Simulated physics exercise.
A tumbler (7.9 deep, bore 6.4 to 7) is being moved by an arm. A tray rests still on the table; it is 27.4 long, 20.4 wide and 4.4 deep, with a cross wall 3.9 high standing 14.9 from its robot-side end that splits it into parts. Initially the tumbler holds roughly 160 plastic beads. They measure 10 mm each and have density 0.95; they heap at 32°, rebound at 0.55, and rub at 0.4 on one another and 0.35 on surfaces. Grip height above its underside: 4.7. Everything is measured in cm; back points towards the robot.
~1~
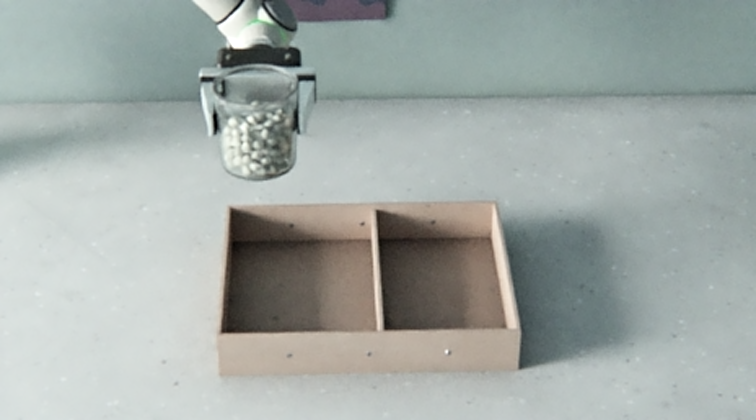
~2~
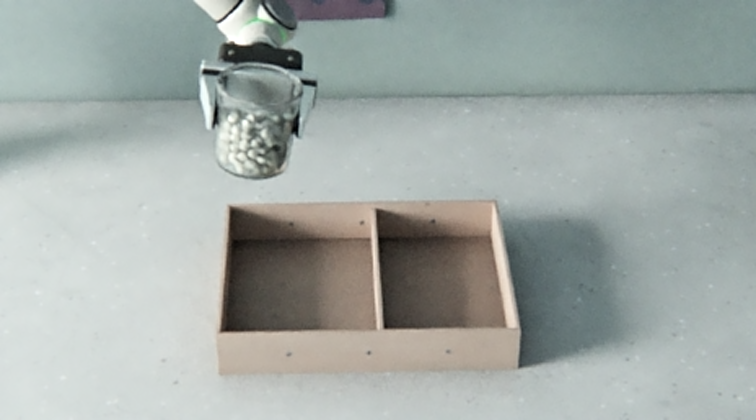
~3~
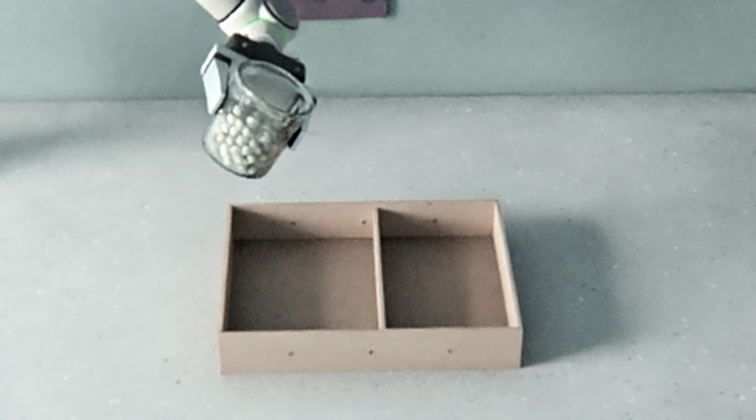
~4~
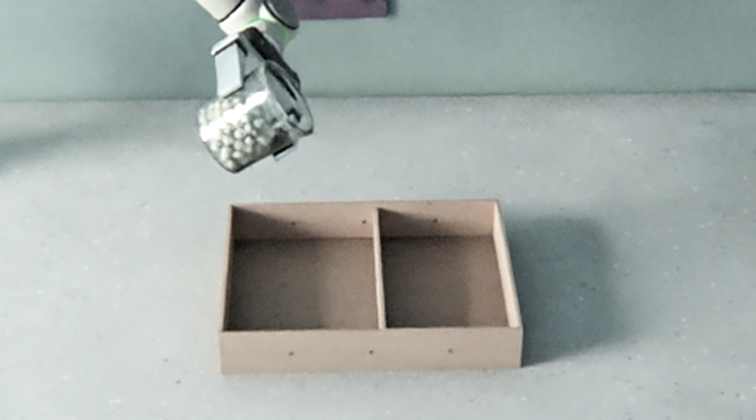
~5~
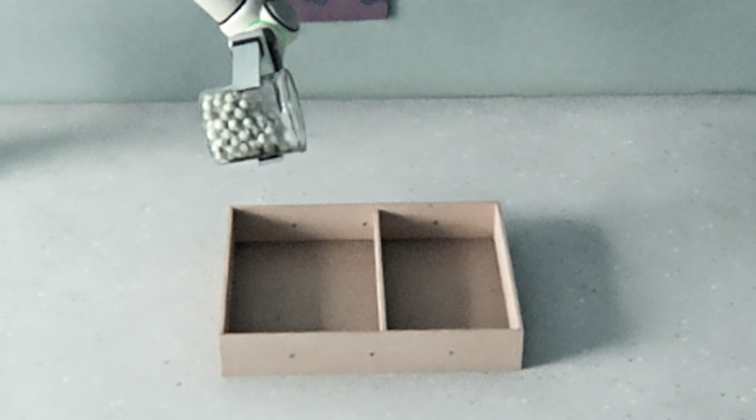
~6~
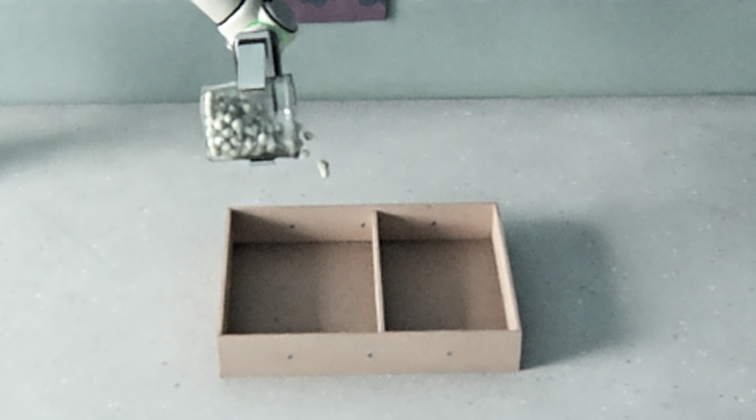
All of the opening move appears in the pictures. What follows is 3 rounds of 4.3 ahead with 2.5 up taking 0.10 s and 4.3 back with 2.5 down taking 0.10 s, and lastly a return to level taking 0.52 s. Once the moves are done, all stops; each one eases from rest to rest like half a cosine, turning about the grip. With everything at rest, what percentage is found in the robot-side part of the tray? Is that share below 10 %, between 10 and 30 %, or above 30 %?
The share is below 10 %.
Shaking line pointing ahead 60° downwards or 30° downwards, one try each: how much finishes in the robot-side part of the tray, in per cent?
You'd get about 20 per cent with the first setting and about 20 per cent with the second.
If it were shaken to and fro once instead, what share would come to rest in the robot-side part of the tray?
Roughly 5 percent.
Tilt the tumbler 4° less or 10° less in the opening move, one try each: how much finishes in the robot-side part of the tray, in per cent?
First try near 10 %, second near 20 %.
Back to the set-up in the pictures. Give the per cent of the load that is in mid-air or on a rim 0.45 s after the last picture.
3 %.
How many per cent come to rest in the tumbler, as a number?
My estimate would be some 0 percent.
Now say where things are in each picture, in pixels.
The first frame shows tumbler middle at (257, 125), level; upper third of the load around (257, 123), from x 225 to 290, top at y 105; 156 in the tumbler.
The second frame shows tumbler middle at (256, 124), tilted 8° forward; upper third of the load around (252, 123), from x 225 to 285, top at y 105.
The third frame shows tumbler middle at (255, 122), tilted 29° forward; upper third of the load around (243, 119), from x 215 to 280, top at y 100.
The fourth frame shows tumbler middle at (252, 120), tilted 56° forward; upper third of the load around (238, 113), from x 205 to 270, top at y 95.
The fifth frame shows tumbler middle at (251, 120), tilted 77° forward; upper third of the load around (231, 110), from x 210 to 285, top at y 95.
The sixth frame shows tumbler middle at (249, 120), tilted 85° forward; upper third of the load around (228, 114), from x 210 to 325, top at y 95; 154 in the tumbler, 2 in flight or on a rim.
Then, 0.45 s later, tilted 85° forward, highest piece 9 above the table; 147 in the far-side part, 5 in the robot-side part, 4 in flight or on a rim.
Then, 0.90 s later, tilted 33° forward, highest piece 2 above the table; 147 in the far-side part, 5 in the robot-side part, 4 on the table or floor.
Then, 1.32 s later, level, highest piece 2 above the table; 147 in the far-side part, 5 in the robot-side part, 4 on the table or floor.
Then, 2.37 s later, level, highest piece 2 above the table; 147 in the far-side part, 5 in the robot-side part, 4 on the table or floor.
At rest, 147 in the far-side part, 5 in the robot-side part, 4 on the table or floor. That is 3 % in the robot-side part of the tray.
